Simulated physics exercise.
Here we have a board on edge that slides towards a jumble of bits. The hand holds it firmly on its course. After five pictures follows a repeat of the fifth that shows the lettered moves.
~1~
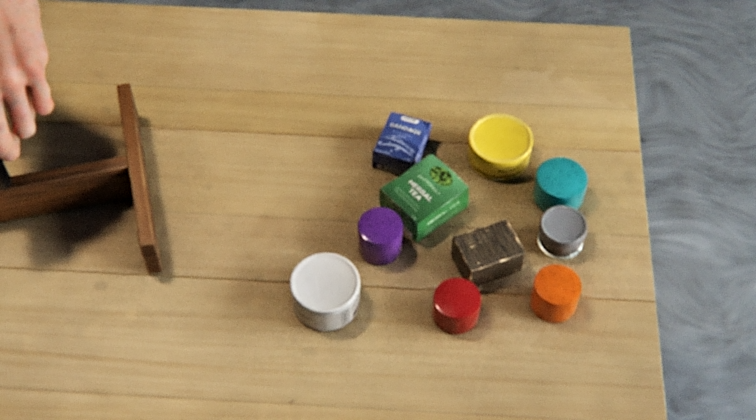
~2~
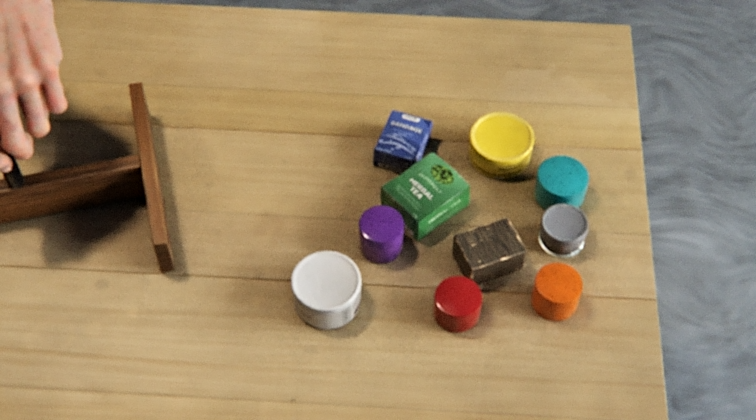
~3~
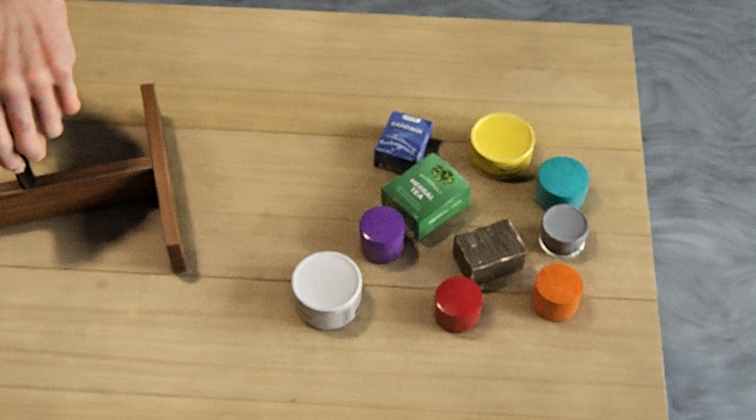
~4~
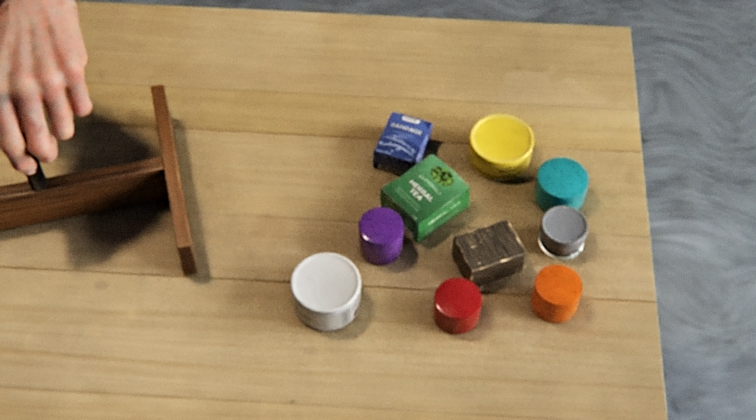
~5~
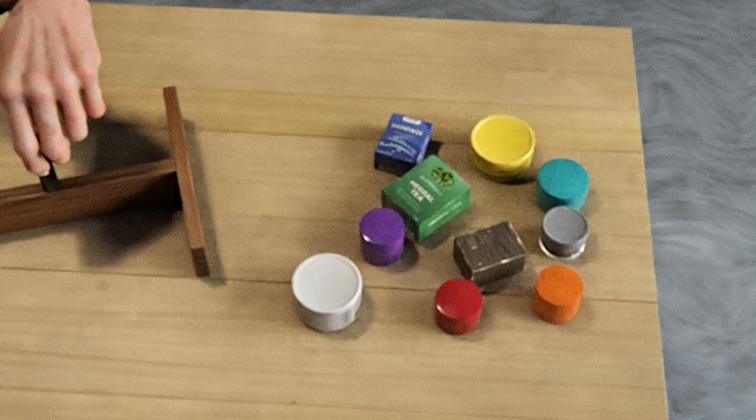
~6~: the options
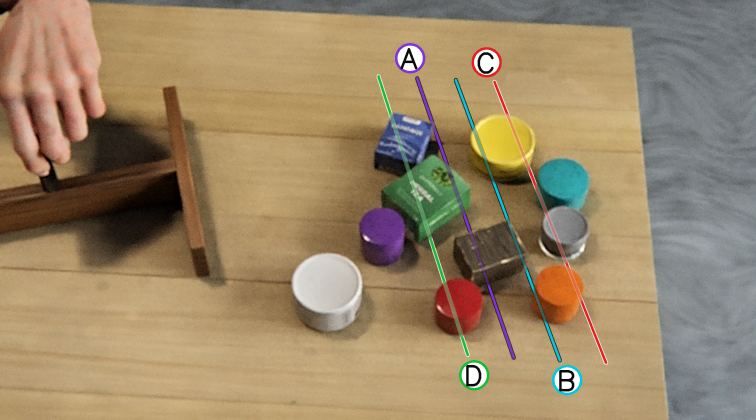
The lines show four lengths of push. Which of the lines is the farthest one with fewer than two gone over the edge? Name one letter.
C is the last line within the limit.
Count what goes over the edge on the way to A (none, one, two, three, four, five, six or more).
The count is none.
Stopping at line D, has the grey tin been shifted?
No.
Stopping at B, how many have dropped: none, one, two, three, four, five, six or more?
By then, none.
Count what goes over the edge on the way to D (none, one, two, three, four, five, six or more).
By then, none.
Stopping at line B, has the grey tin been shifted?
Yes.
On the marked copy, A at (462, 206); B at (504, 208); C at (546, 210); D at (420, 204).
Following C. Soon after the start, board (313, 169); white jar (344, 302); turquoise pot (562, 188).
Later, board (442, 176); grey tin (586, 230); black block (538, 256).
In the end, board (545, 181); turquoise pot (646, 201); grey tin (630, 237); none fallen.
As for the rest, A is within the limit but short; B is within the limit but short; D is within the limit but short.
